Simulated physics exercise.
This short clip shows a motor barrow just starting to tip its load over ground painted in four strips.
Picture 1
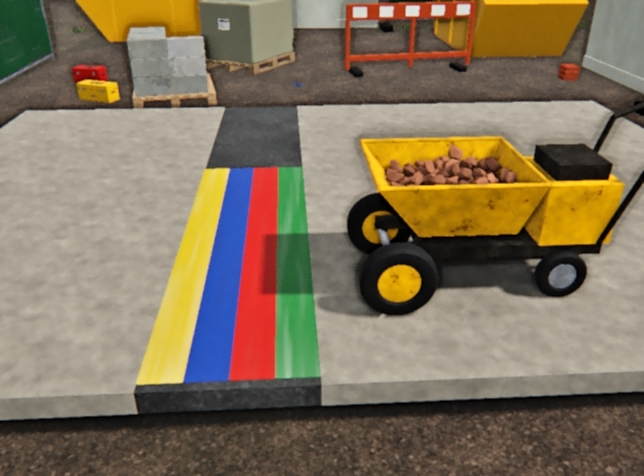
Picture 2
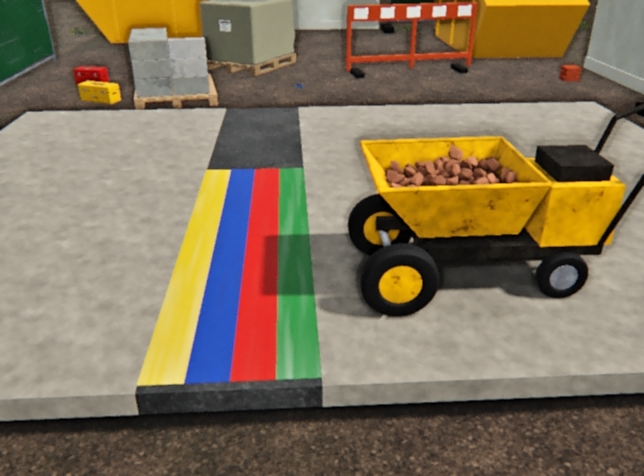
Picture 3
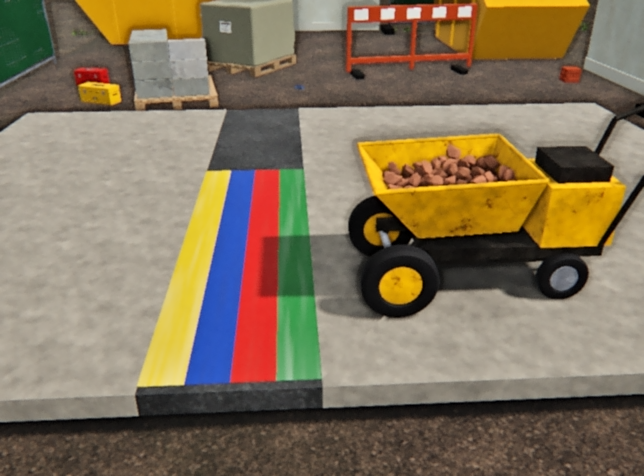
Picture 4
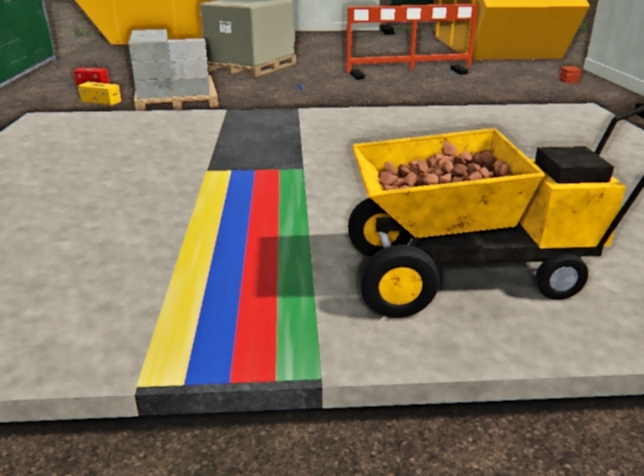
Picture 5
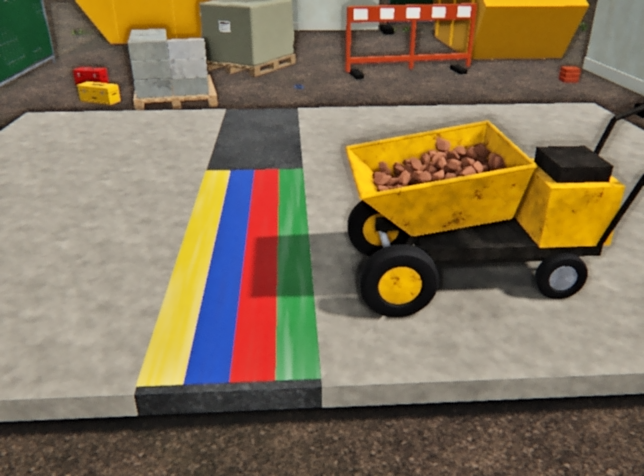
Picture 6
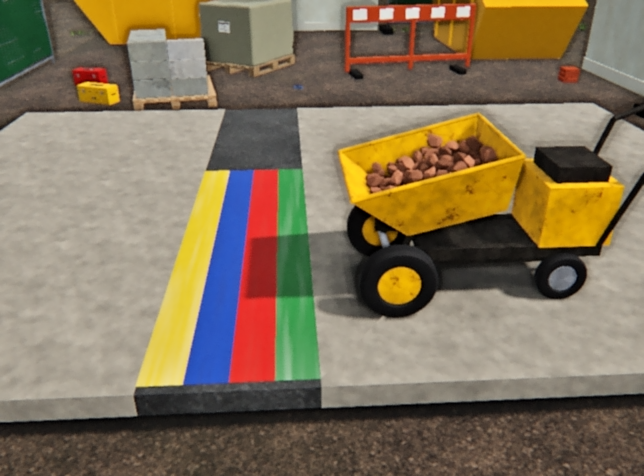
On a concrete slab in a work yard, a yellow motor barrow loaded with reddish rubble stands still beside yellow, blue, red and green strips, its skip level at first, then tilting slightly toward the left.
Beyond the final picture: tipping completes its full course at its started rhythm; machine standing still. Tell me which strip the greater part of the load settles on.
The greater part settles on the red strip.
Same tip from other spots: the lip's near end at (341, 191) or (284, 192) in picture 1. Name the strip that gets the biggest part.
For the first spot it is the blue strip, for the second the yellow one.
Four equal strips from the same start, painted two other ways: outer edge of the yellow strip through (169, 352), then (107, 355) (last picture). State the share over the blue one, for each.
First case 30 per cent, second case 20 per cent.
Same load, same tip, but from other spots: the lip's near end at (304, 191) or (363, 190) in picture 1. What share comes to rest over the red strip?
0 % then 40 %.
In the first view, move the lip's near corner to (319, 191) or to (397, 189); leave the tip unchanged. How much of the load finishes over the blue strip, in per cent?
You'd get 40 in a hundred the first time and 20 in a hundred the second.
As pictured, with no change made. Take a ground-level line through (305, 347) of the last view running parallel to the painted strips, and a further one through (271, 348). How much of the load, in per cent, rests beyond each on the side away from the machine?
Close to 90 and 70 per cent respectively.
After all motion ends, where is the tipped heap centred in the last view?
I'd mark it at roughly (251, 285).
Shortly afterwards, skip tipped steeply; the whole lot in the skip.
Next, skip tipped right over; the bulk in the skip; a little over the green strip; near a quarter over the red strip; only a few over the blue strip.
Some moments later, skip tipped right over; a little in the skip; near a quarter over the green strip; near a third over the red strip; near a quarter over the blue strip; a little over the yellow strip; only a few off the paint.
In the end, skip tipped right over; a little in the skip; near a quarter over the green strip; near a third over the red strip; near a quarter over the blue strip; a little over the yellow strip; only a few off the paint.
